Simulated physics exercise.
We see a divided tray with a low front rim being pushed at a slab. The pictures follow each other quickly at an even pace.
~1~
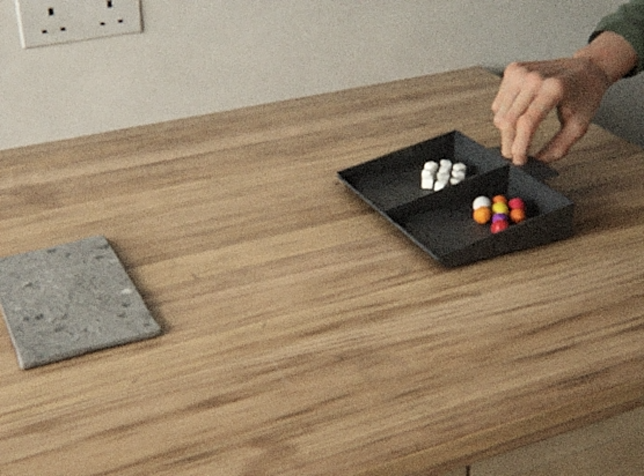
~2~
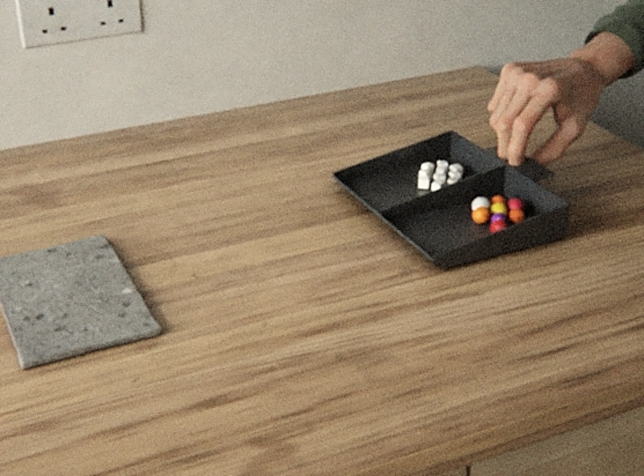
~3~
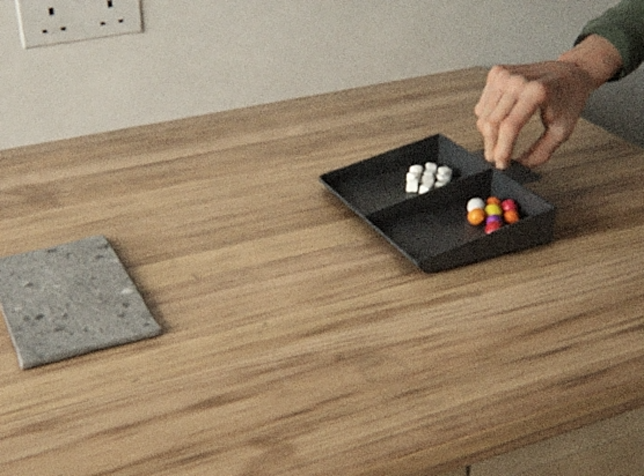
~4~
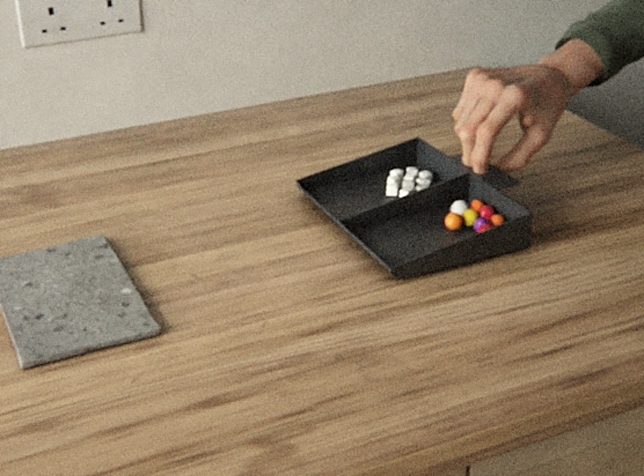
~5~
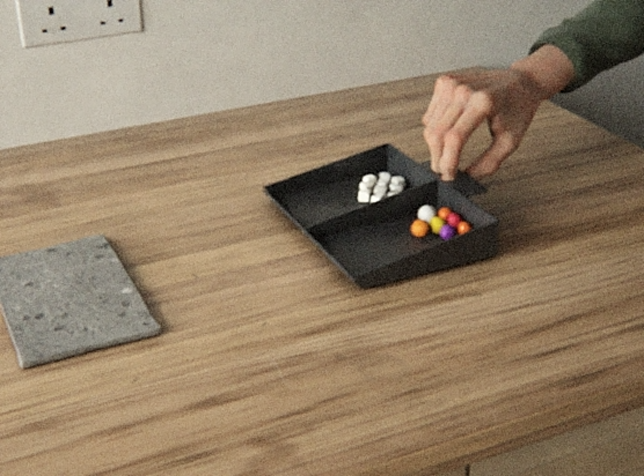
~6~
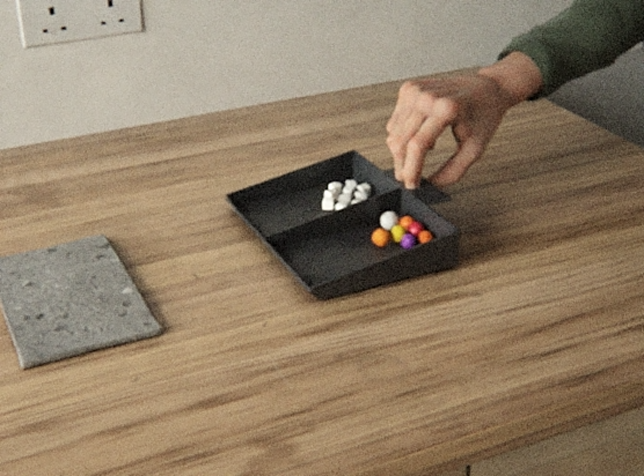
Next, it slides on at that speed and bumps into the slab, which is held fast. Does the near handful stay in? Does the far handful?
Near handful: It sends some over the front rim. Far handful: It stays in the tray.
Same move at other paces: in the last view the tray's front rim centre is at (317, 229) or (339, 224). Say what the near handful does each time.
One: It remains inside. Two: It keeps within its part.
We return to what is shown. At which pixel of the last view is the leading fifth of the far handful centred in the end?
Near (132, 245).
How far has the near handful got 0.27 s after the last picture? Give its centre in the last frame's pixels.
Close to (197, 282).
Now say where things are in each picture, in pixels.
In the first picture, front rim (383, 214), at rest; slab (80, 317); near handful (500, 211), a few gumballs; far handful (445, 173), a few sugar cubes.
In the second picture, front rim (379, 215), hardly any of the way covered; far handful (441, 173).
In the third picture, front rim (364, 218), about a tenth of the way covered; near handful (493, 213).
In the fourth picture, front rim (339, 224), roughly a quarter of the way covered; far handful (410, 180).
In the fifth picture, front rim (305, 232), roughly a third of the way covered; near handful (454, 222).
In the sixth picture, front rim (264, 241), roughly half of the way covered; slab (80, 316); near handful (399, 234); far handful (348, 193).
Then, 0.09 s later than the last frame, tray still sliding, front rim near (197, 256); near handful all inside; far handful all inside.
Then, 0.27 s later than the last frame, tray stopped at the slab; near handful all inside, moved towards the front rim; far handful all inside, moved towards the front rim.
Then, 0.48 s later than the last frame, tray stopped at the slab; near handful roughly two thirds out of the tray; far handful all inside, moved towards the front rim.
When it is over, tray stopped at the slab; near handful roughly two thirds out of the tray; far handful all inside, moved towards the front rim.
